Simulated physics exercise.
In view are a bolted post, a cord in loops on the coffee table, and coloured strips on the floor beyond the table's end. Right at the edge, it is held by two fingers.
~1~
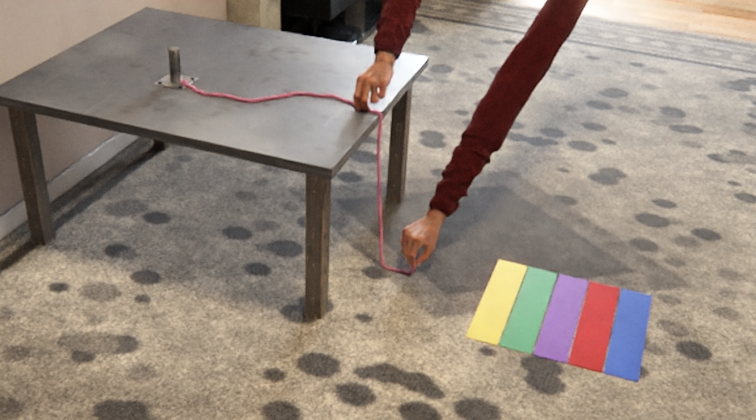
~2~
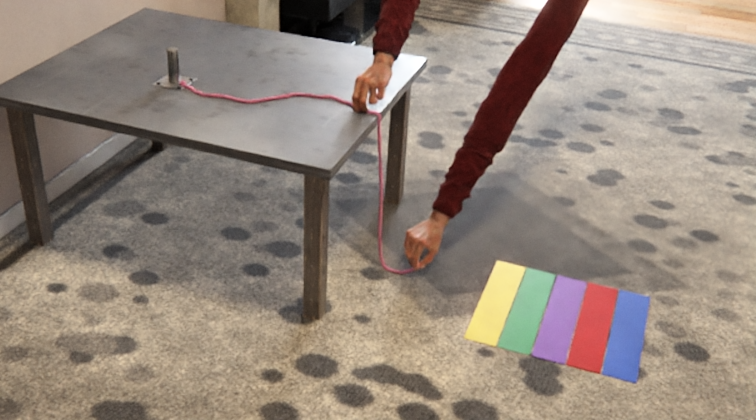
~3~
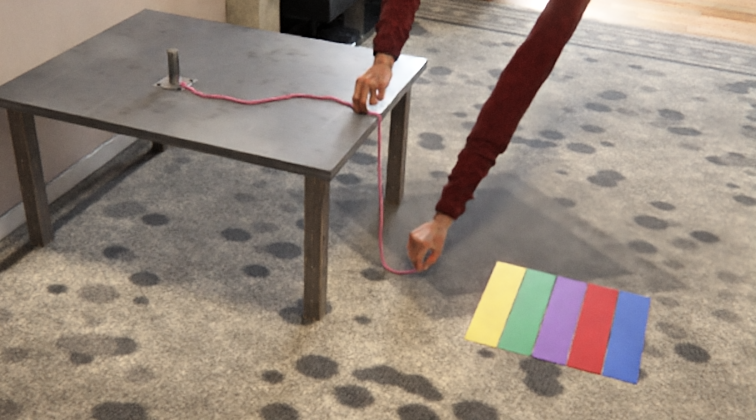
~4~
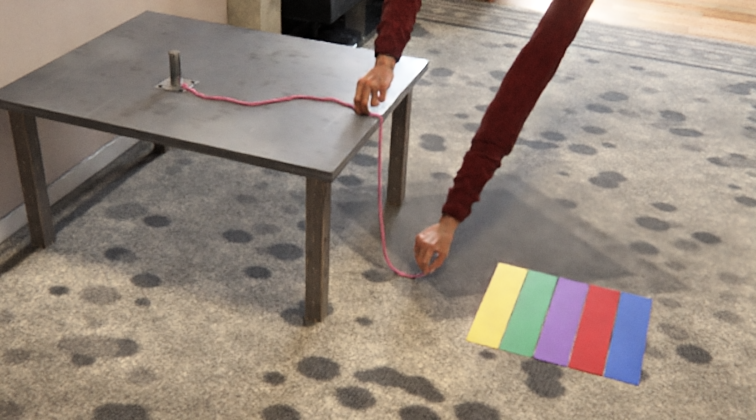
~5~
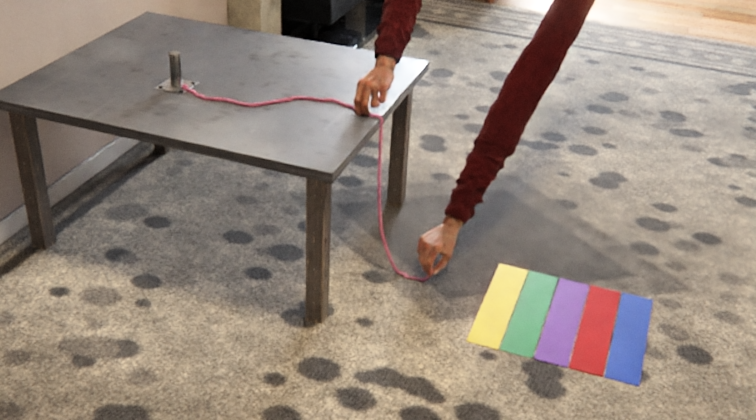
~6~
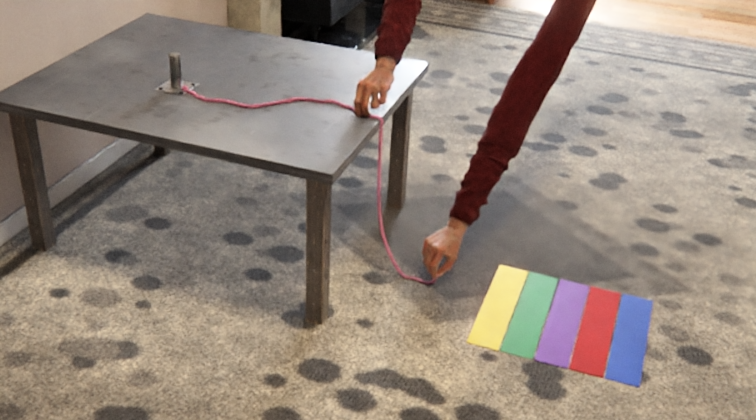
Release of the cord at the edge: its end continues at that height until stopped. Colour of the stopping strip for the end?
Purple.
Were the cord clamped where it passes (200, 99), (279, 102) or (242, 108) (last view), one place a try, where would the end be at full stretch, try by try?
In that order: (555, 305), (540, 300) and (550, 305).
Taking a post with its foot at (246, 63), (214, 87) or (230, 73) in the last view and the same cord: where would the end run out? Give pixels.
Try by try, around (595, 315), (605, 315) and (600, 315).
Soon after, end near (516, 294); over yellow.
After that, end near (547, 301); over green.
At the stop, end near (564, 306); over purple. It gets as far as the purple strip.
